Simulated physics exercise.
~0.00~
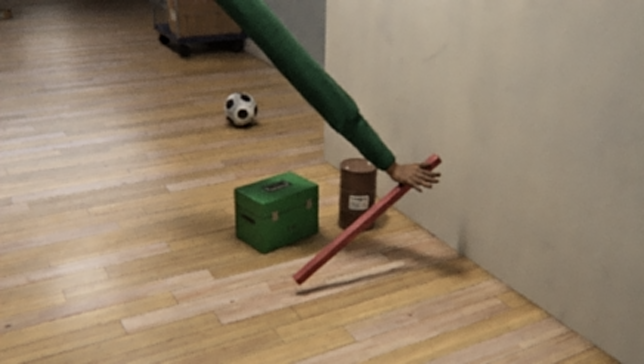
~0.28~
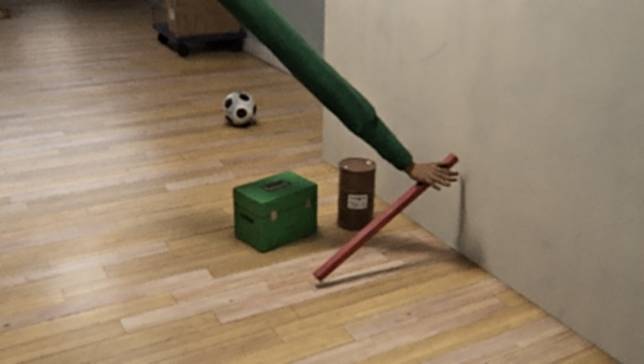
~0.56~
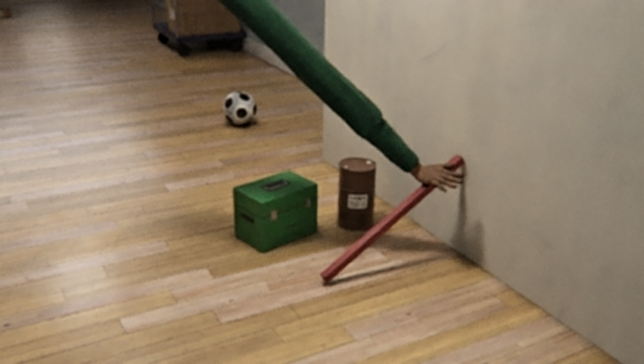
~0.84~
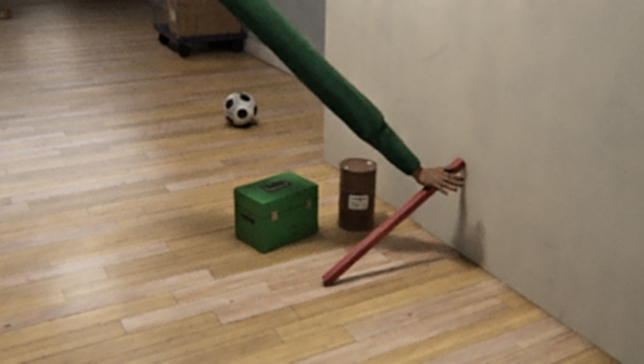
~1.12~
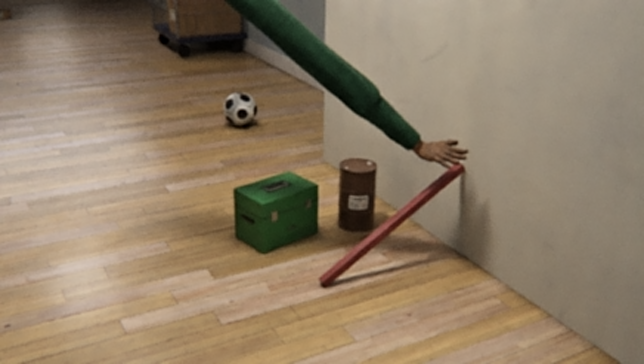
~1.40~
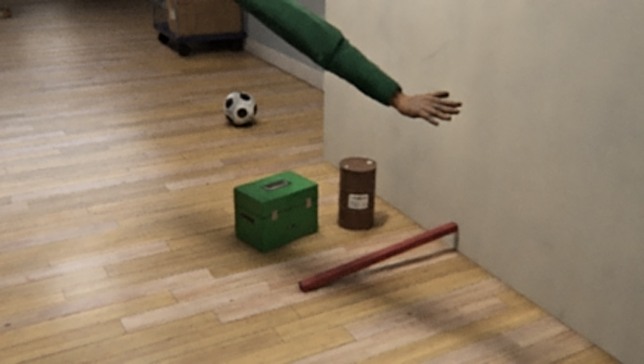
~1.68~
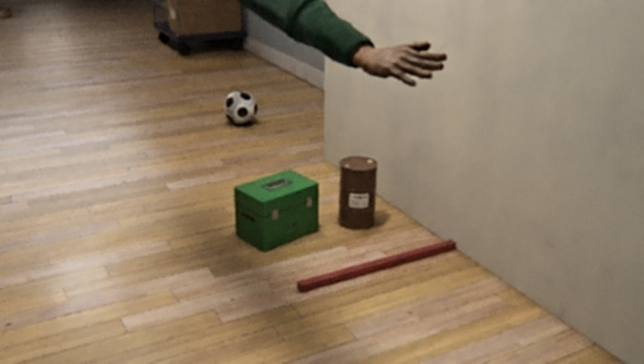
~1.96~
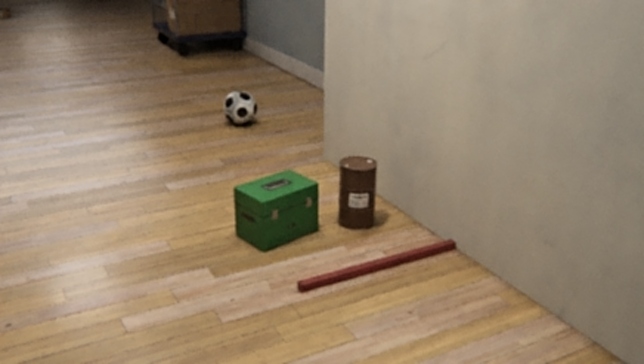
A red pole is held at a slant by a hand in a green sleeve, beside a green toolbox and a brown canister on a wooden floor, with a soccer ball farther back. The hand moves the pole to the right until its upper end rests against the pale wall, then holds it there briefly. The fingers open and the hand draws back. The pole does not stay leaning, as its top slides down the wall and its foot slips out to the left. It ends flat on the floor, the arm gone and the toolbox and canister undisturbed.
